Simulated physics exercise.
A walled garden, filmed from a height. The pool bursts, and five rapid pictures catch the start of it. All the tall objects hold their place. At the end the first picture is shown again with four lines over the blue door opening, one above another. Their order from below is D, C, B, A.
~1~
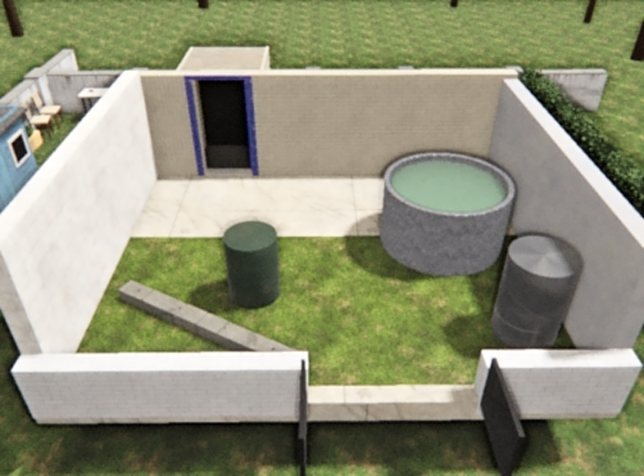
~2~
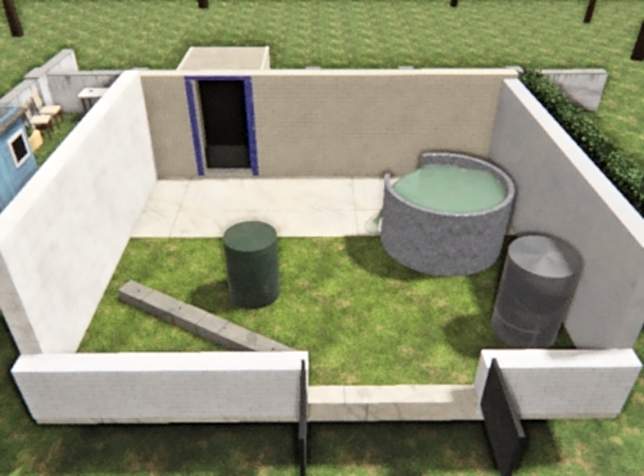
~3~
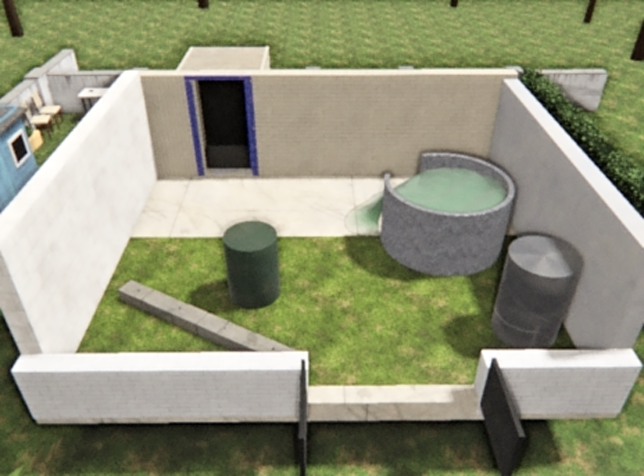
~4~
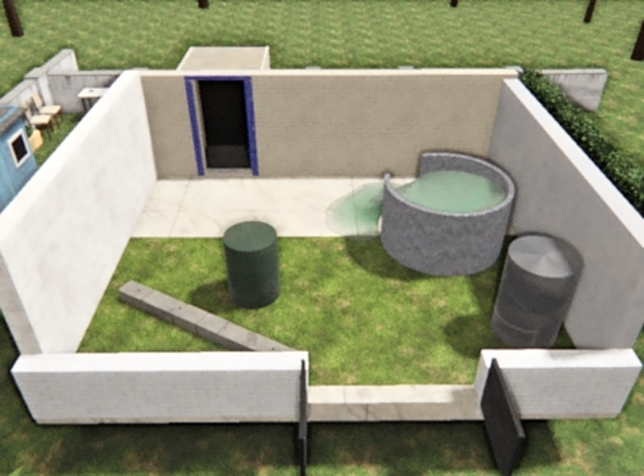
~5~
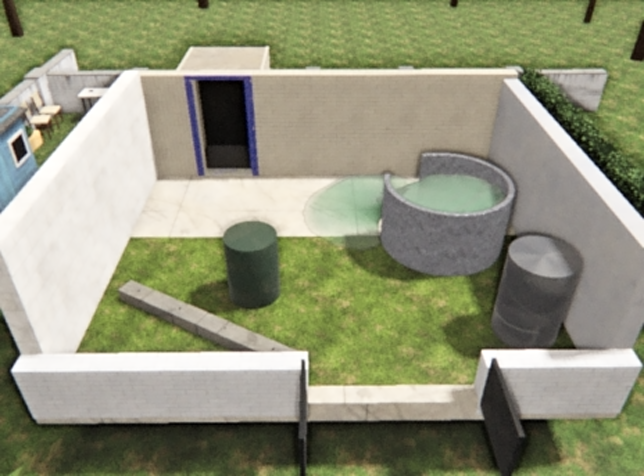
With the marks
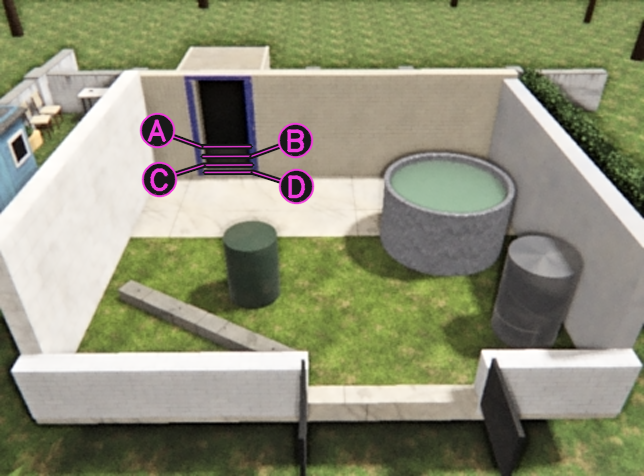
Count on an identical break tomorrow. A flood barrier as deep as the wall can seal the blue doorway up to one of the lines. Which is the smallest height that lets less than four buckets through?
That is mark C.
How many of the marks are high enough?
Three.
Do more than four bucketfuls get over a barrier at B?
No, that is safe.
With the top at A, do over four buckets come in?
No, not at all.
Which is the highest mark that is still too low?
That would be D.
On the marked copy, A at (226, 146); B at (227, 156); C at (228, 165); D at (228, 172); from the bottom up D, C, B, A.
For mark A, nothing gets over.
For mark B, nothing gets over.
For mark C, a splash gets over, under a bucket.
For mark D, about 11 bucketfuls get in.
